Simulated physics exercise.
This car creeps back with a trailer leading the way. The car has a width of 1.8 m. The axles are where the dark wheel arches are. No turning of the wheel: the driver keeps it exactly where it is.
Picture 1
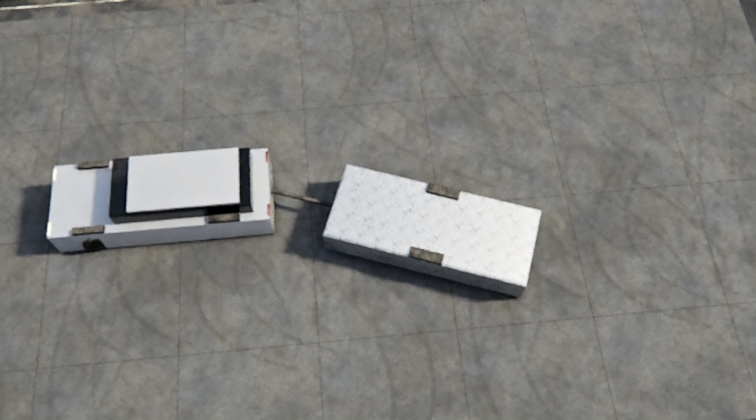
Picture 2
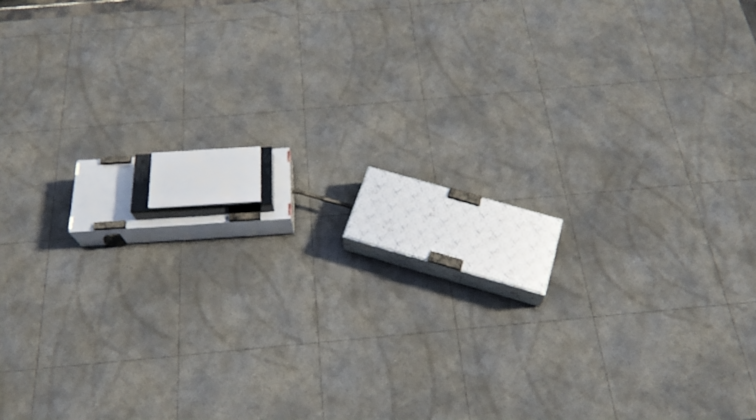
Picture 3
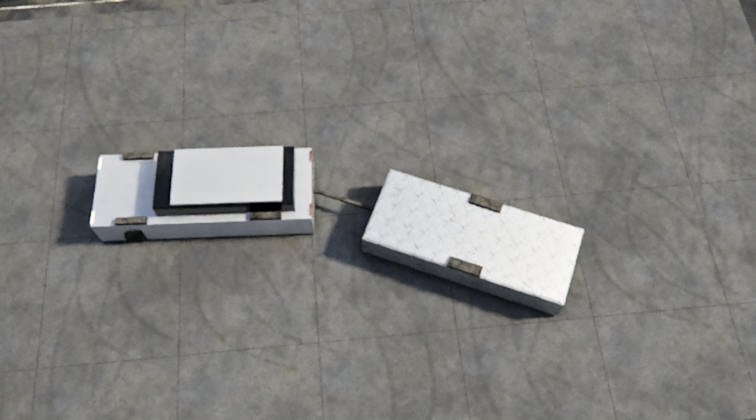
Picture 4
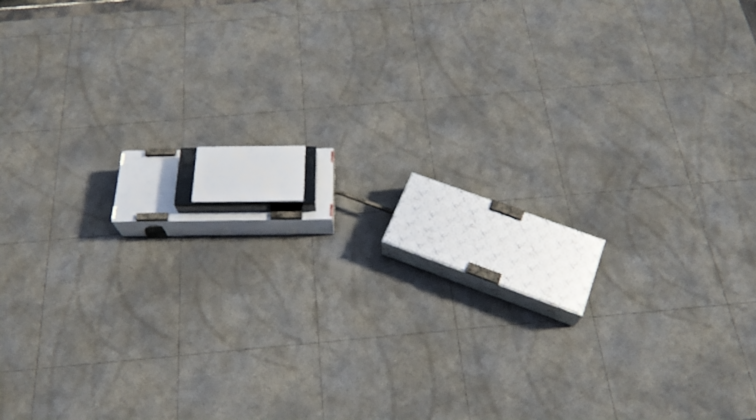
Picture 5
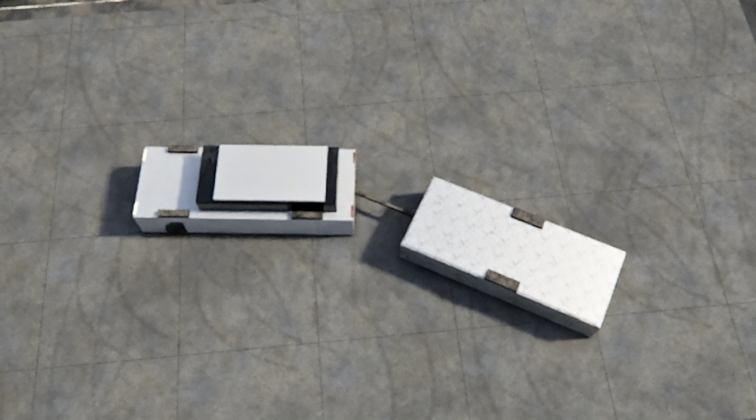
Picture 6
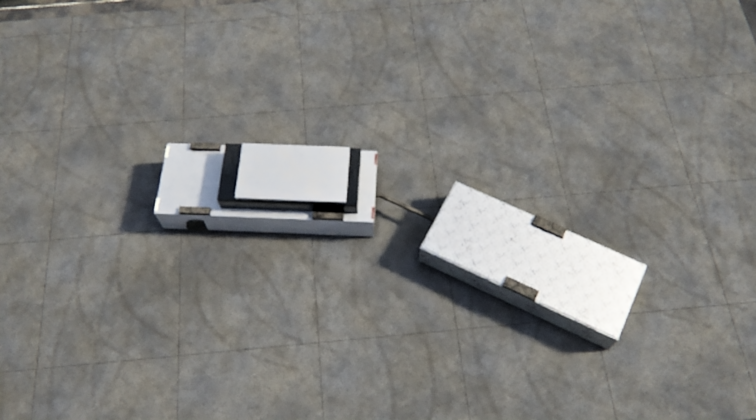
A white car with a black-edged raised roof sits at left on grey, stained paving marked with faint grid lines, seen from high above. Joined to its right end by a thin bar is a white, box-shaped trailer with a faintly patterned top and dark wheel arches, angled down to the right. The car slowly backs rightward, pushing the trailer right and slightly downward as the bend between them widens a little, while the view stays still.
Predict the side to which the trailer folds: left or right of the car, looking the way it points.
It comes round on the driver's left flank.
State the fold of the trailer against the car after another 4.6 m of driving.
Roughly 40 degrees to the car's left.
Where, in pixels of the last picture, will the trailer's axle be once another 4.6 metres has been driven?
Estimated position: Close to (695, 379).
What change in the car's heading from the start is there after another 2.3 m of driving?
It has turned about 16°.
With 2.3 m more driven, the tail is 31° to the car's left, the car has turned 16° and the trailer's axle is at (623, 309) of the last picture.
With 4.6 m more driven, the tail is 42° to the car's left, the car has turned 23° and the trailer's axle is at (695, 379) of the last picture.
With 6.9 m more driven, the tail is 60° to the car's left, the car has turned 31° and the trailer's axle is out of the picture; it has jack-knifed.
